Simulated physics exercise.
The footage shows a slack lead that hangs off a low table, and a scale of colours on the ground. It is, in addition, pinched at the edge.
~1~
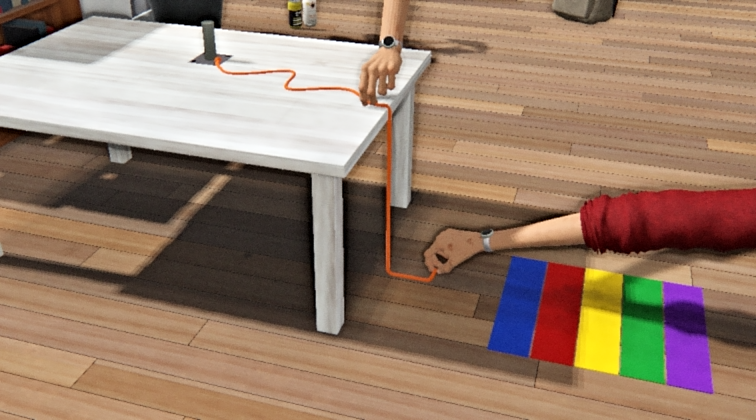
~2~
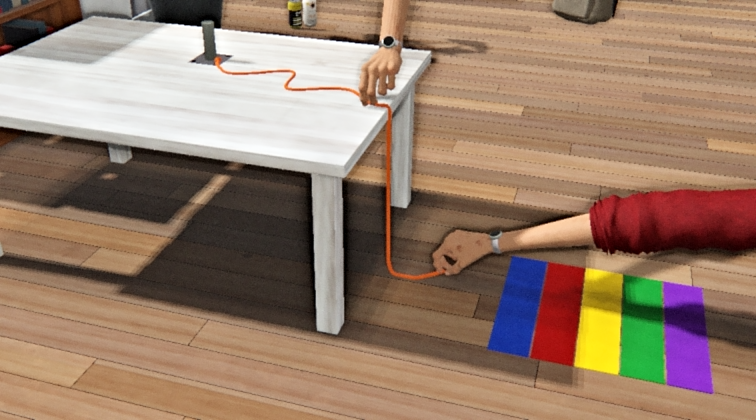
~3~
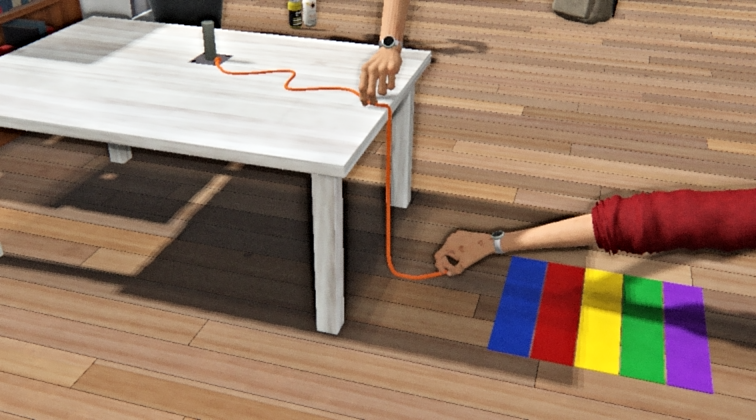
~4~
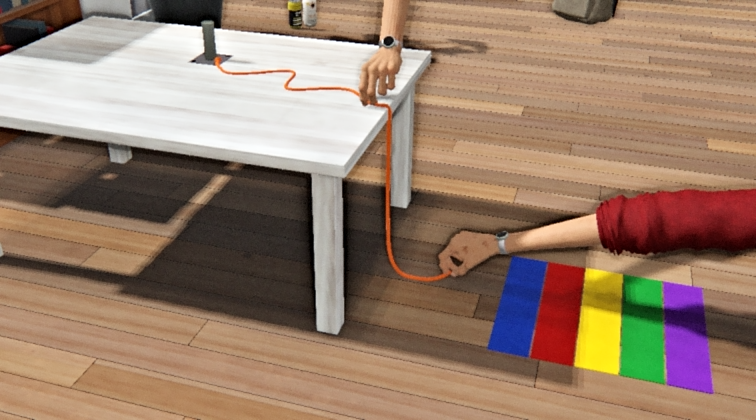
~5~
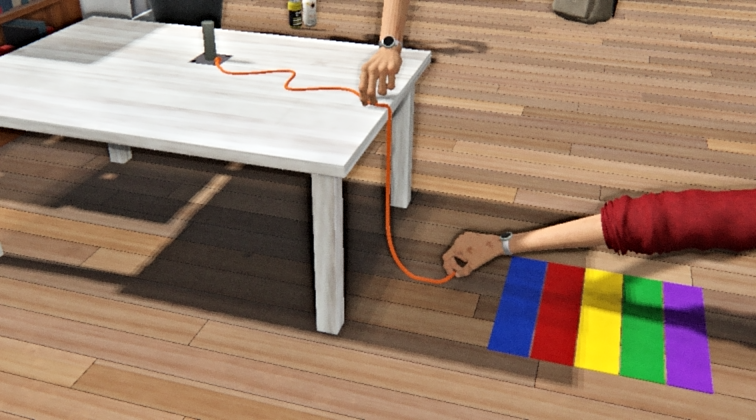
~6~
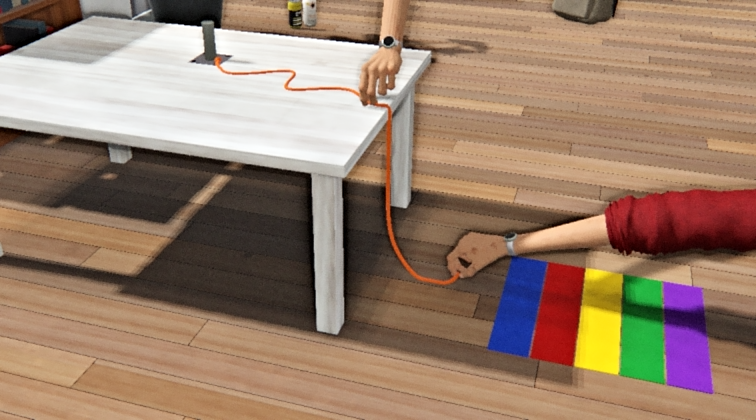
In a room with a wood-plank floor, seen from slightly above, a low white table stands at left in a fixed view. An orange cord runs from a dark upright block across the tabletop, pinched at the edge by one hand, and hangs to a red-sleeved arm's hand beside blue, red, yellow, green and purple stripes. The lower hand draws the cord's end slightly rightward, its hanging bend rounding, while the upper hand stays still.
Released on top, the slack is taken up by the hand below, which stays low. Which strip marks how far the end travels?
The green strip.
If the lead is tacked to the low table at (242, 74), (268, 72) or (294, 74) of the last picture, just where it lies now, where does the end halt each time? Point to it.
First near (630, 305), then near (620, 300), then near (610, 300).
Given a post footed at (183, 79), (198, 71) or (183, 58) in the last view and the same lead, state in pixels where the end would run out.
The spots are near (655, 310), (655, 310) and (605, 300).
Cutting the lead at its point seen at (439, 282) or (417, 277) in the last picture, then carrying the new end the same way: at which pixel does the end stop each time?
Taking the tries in order, the answers are (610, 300) and (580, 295).
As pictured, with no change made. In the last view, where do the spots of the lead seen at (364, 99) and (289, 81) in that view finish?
Near (423, 127) and (327, 85).
Soon after, end near (583, 295); over yellow.
After that, end near (624, 303); over yellow.
At the stop, end near (647, 307); over green. It gets as far as the green strip.
